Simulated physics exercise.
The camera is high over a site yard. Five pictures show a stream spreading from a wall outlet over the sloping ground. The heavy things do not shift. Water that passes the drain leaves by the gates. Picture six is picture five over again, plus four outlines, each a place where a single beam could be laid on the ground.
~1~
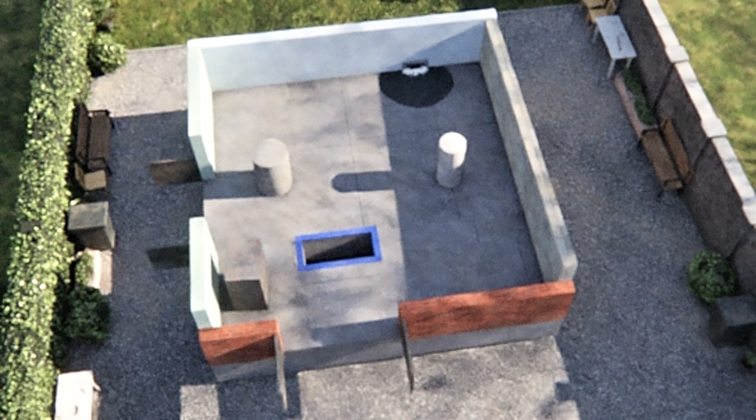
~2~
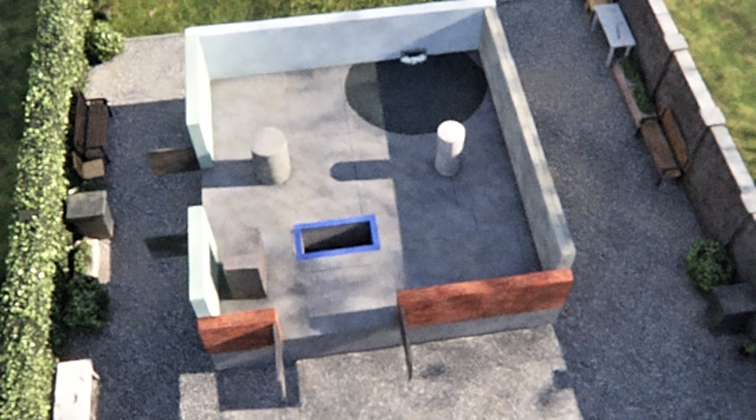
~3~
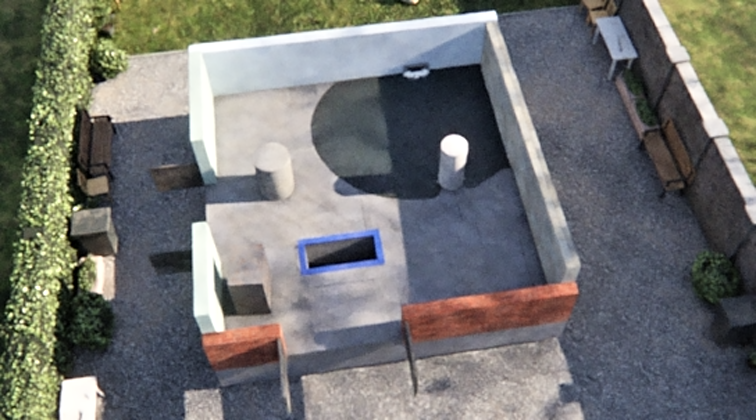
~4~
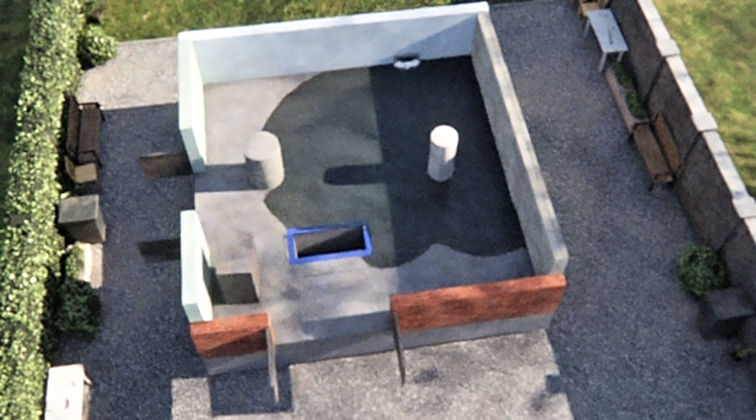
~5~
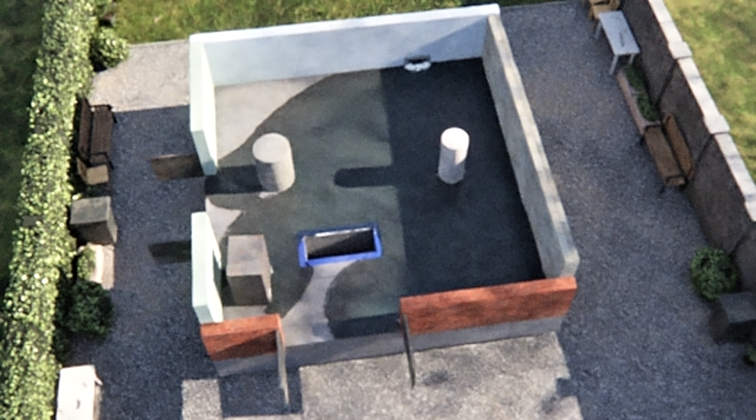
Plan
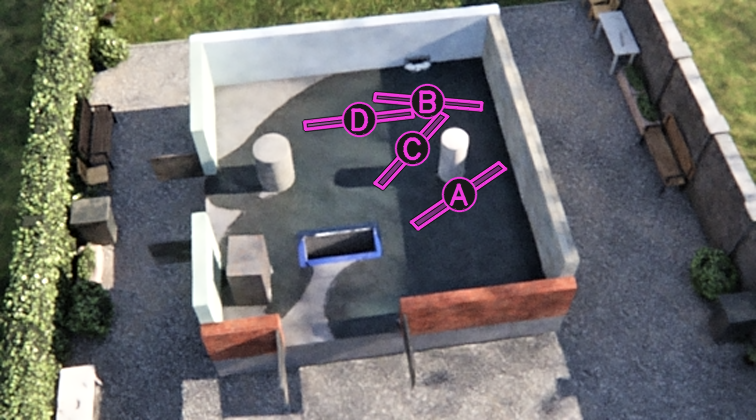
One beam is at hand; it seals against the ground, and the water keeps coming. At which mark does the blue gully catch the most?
Spot A does it best.
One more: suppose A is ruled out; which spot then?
Spot C.
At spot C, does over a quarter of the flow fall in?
Yes.
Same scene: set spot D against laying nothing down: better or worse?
Spot D is worse.
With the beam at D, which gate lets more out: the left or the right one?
The right one.
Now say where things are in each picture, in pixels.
Outfall at (415, 65); blue gully at (338, 248); open gate at (340, 331); open gate at (216, 218); 4 % of the ground under water, visible out to (436, 100); blue gully still dry, in the first frame.
In the second frame, 15 % of the ground under water, visible out to (410, 131); blue gully still dry.
In the third frame, 32 % of the ground under water, visible out to (412, 196); blue gully still dry.
In the fourth frame, 57 % of the ground under water, visible out to (391, 262); blue gully taking water.
In the fifth frame, 78 % of the ground under water, visible out to (275, 298); blue gully taking water.
In magenta, A from (414, 225) to (502, 165); B from (375, 97) to (481, 106); C from (378, 185) to (443, 114); D from (305, 125) to (412, 113).
With A, about 54 % of the stream goes into the blue gully, about 46 % out by the gates.
With B, about 21 % of the stream goes into the blue gully, about 79 % out by the gates.
With C, about 35 % of the stream goes into the blue gully, about 65 % out by the gates.
With D, about 21 % of the stream goes into the blue gully, about 79 % out by the gates.
